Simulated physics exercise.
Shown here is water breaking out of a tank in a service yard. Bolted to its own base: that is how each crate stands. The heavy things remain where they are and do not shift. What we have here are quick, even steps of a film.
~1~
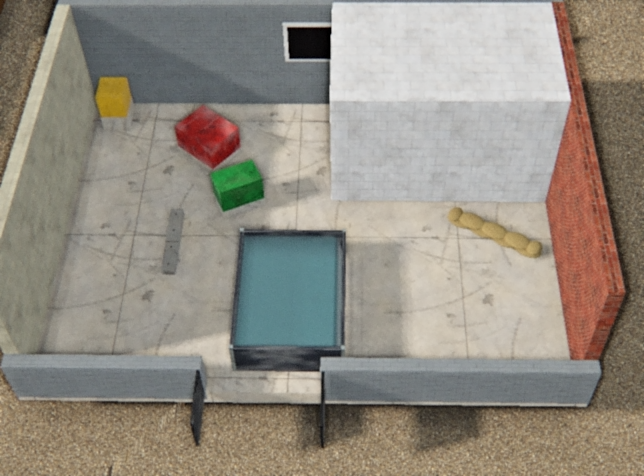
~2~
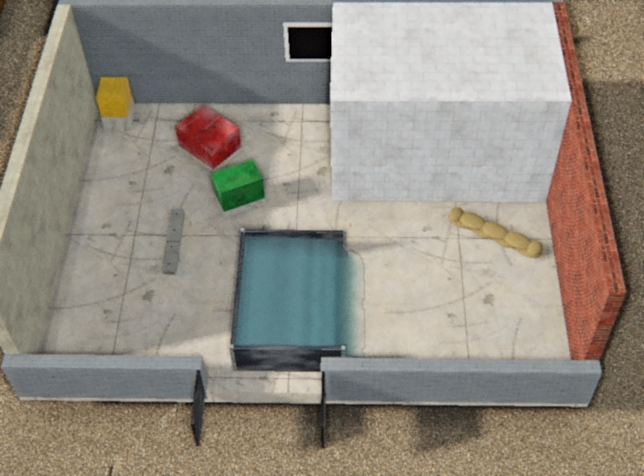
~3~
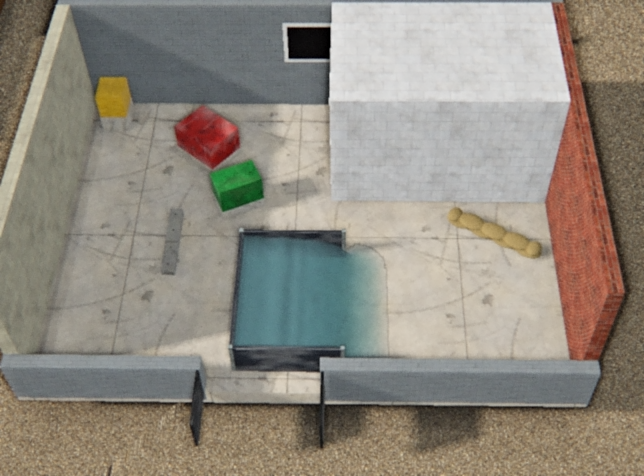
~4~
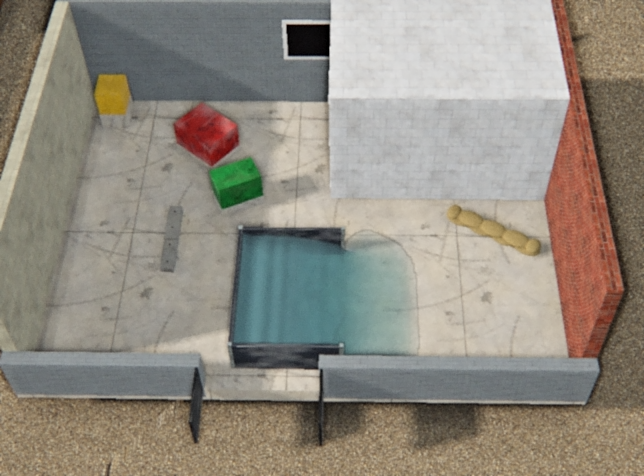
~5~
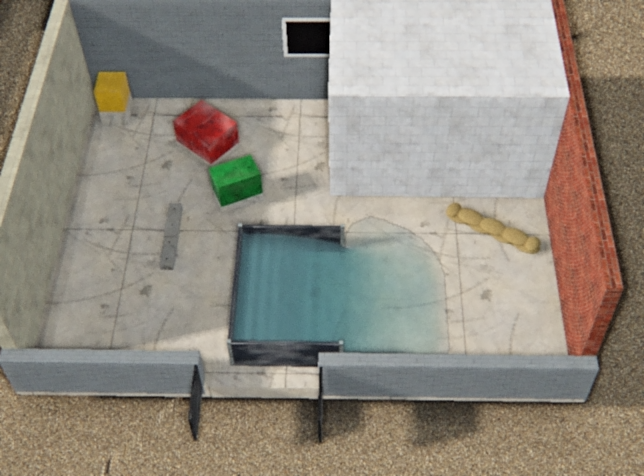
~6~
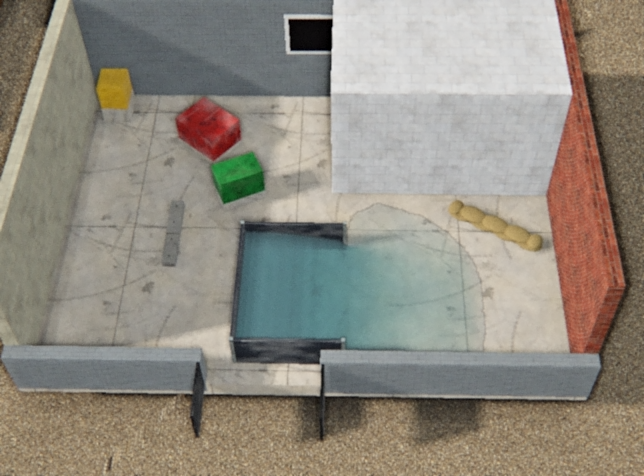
Water poured out of the right side of a tank in a walled yard and spread across the pale floor in a widening rounded sheet, while the red, green and yellow crates stayed still.
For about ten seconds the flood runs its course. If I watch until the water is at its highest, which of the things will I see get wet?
The yellow crate is never reached; the green crate is never reached; the red crate is never reached.
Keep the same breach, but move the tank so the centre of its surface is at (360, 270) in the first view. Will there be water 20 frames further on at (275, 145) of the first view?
Answer: Dry.
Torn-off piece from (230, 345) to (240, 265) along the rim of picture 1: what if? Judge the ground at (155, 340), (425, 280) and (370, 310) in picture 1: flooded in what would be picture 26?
Spot one inundated, spot two spared, spot three spared.
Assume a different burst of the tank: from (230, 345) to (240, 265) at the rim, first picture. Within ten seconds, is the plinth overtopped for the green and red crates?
Note: Green one is left dry; red one is overtopped.
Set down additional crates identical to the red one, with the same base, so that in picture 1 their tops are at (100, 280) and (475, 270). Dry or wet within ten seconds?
Taken as listed, the first never gets reached and the second does get flooded.
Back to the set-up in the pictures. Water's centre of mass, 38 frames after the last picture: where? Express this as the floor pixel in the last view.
Centre of the water: Near (406, 276).
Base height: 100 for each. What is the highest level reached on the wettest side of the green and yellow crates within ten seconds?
In order: 60% and 10%.
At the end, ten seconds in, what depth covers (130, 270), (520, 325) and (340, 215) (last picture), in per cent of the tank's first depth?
Going in order, that's 0, 14 and 10 %.
A moment on, water covers 30 % of the floor; the yellow crate not reached, the green crate not reached, the red crate not reached.
Next, water covers 30 % of the floor; the yellow crate not reached, the green crate not reached, the red crate not reached.
Then, water covers 30 % of the floor; the yellow crate not reached, the green crate not reached, the red crate not reached.
Later, water covers 45 % of the floor; the yellow crate not reached, the green crate water round its plinth, the red crate water round its plinth.
In the end, water covers 70 % of the floor; the yellow crate stayed above the water, the green crate stayed above the water, the red crate stayed above the water.
